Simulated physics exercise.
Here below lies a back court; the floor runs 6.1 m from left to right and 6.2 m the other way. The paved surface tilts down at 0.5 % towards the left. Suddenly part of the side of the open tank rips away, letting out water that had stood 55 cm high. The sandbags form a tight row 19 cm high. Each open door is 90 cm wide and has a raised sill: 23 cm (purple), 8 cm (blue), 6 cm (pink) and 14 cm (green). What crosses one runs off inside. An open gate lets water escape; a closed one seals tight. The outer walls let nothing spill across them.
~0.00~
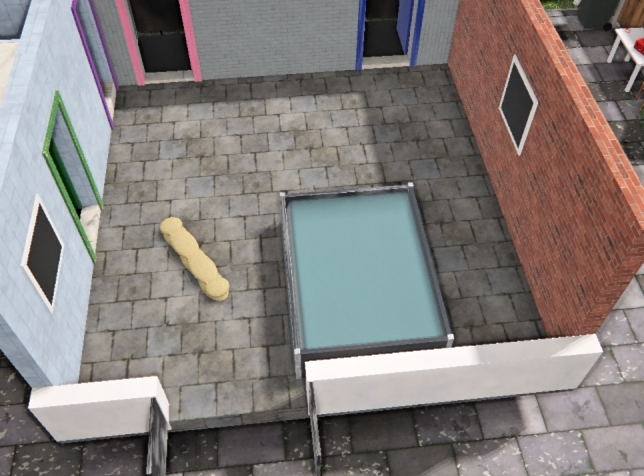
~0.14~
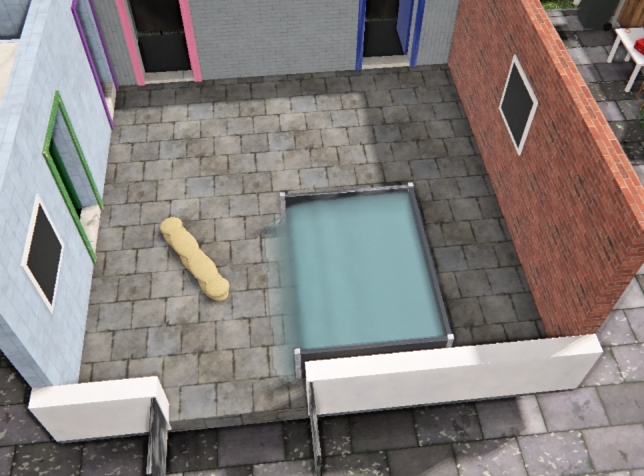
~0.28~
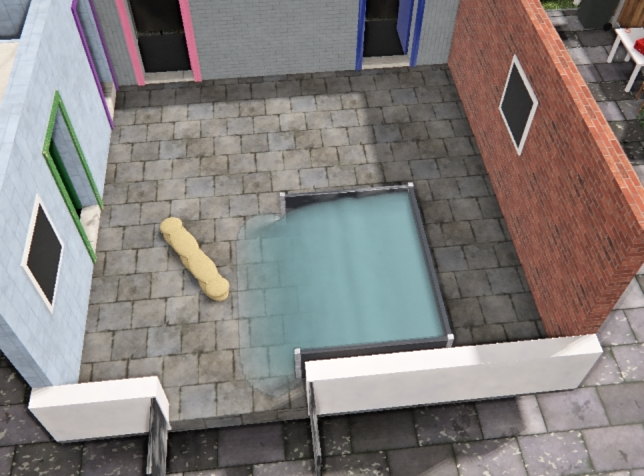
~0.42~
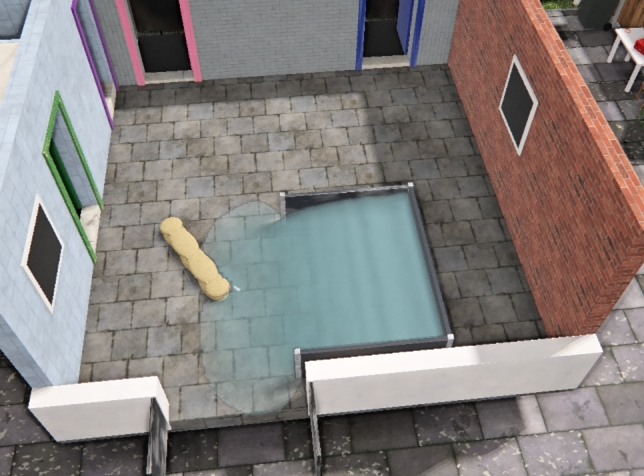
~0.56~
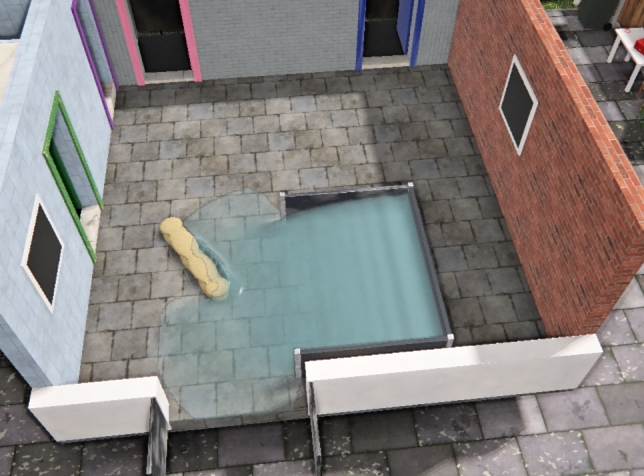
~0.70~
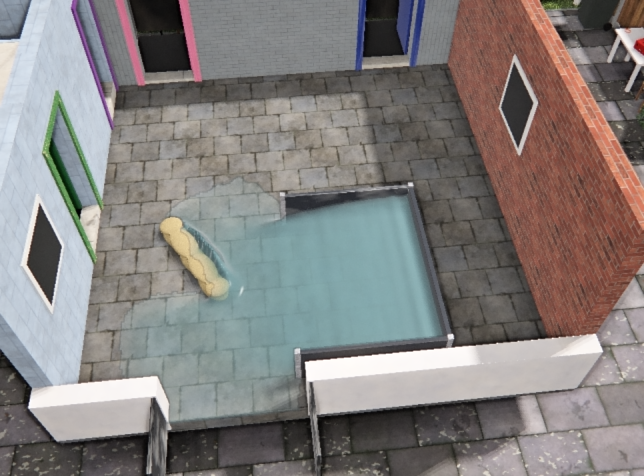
Water bursts from the left side of a dark-framed open tank in a grey-paved back court, seen from a fixed, high viewpoint. Around it stand a pale blue wall with a green-framed door, a grey wall with pink and blue doorways, and a red brick wall. The clear blue-green sheet fans leftward across the paving, reaches the motionless lumpy yellow object, curls around it and spreads toward the low white front wall.
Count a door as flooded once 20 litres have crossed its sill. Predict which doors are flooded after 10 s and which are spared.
In the end purple door: The total remains smaller than the cap; blue door: The total remains smaller than the cap; pink door: The total grows larger than the cap; green door: The total remains smaller than the cap.
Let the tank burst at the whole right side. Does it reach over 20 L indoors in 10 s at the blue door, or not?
Blue: Exceeds.
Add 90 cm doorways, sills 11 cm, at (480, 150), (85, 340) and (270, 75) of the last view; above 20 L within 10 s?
The first one doesn't reach it, the second one exceeds it, and the third one doesn't reach it.
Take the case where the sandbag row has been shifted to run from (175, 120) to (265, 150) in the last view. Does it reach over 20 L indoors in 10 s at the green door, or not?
Then the green door stays beyond the limit.
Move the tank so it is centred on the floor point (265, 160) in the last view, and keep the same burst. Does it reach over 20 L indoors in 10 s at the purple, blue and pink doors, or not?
At the purple door the limit is surpassed, at the blue door not exceeded, at the pink door surpassed.
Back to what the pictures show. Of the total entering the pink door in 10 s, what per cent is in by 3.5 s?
Roughly 15%.
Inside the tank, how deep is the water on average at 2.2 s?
Some 16 cm on average.
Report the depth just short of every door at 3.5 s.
Depths in cm: Purple 19, blue 0, pink 19, green 10.
After 1.4 s water covers 30 % of the floor and is deepest (40 cm) near (77, 398); purple door not reached, blue door not reached, pink door not reached, green door not reached.
After 2.2 s water covers 45 % of the floor and is deepest (38 cm) near (76, 412); purple door 10 cm at the sill, 0 L in, blue door not reached, pink door not reached, green door 13 cm at the sill, 0 L in.
After 3.5 s water covers 50 % of the floor and is deepest (26 cm) near (138, 88); purple door 19 cm at the sill, 0 L in, blue door not reached, pink door 19 cm at the sill, 36 L in, green door 10 cm at the sill, 0 L in.
After 6.0 s water covers 65 % of the floor and is deepest (18 cm) near (117, 96); purple door 17 cm at the sill, 1 L in, blue door 5 cm at the sill, 0 L in, pink door 16 cm at the sill, 206 L in, green door 8 cm at the sill, 1 L in.
After 10.0 s water covers 90 % of the floor and is deepest (8 cm) near (103, 202); purple door 7 cm at the sill, 1 L in, blue door 6 cm at the sill, 0 L in, pink door 7 cm at the sill, 269 L in, green door 4 cm at the sill, 1 L in.
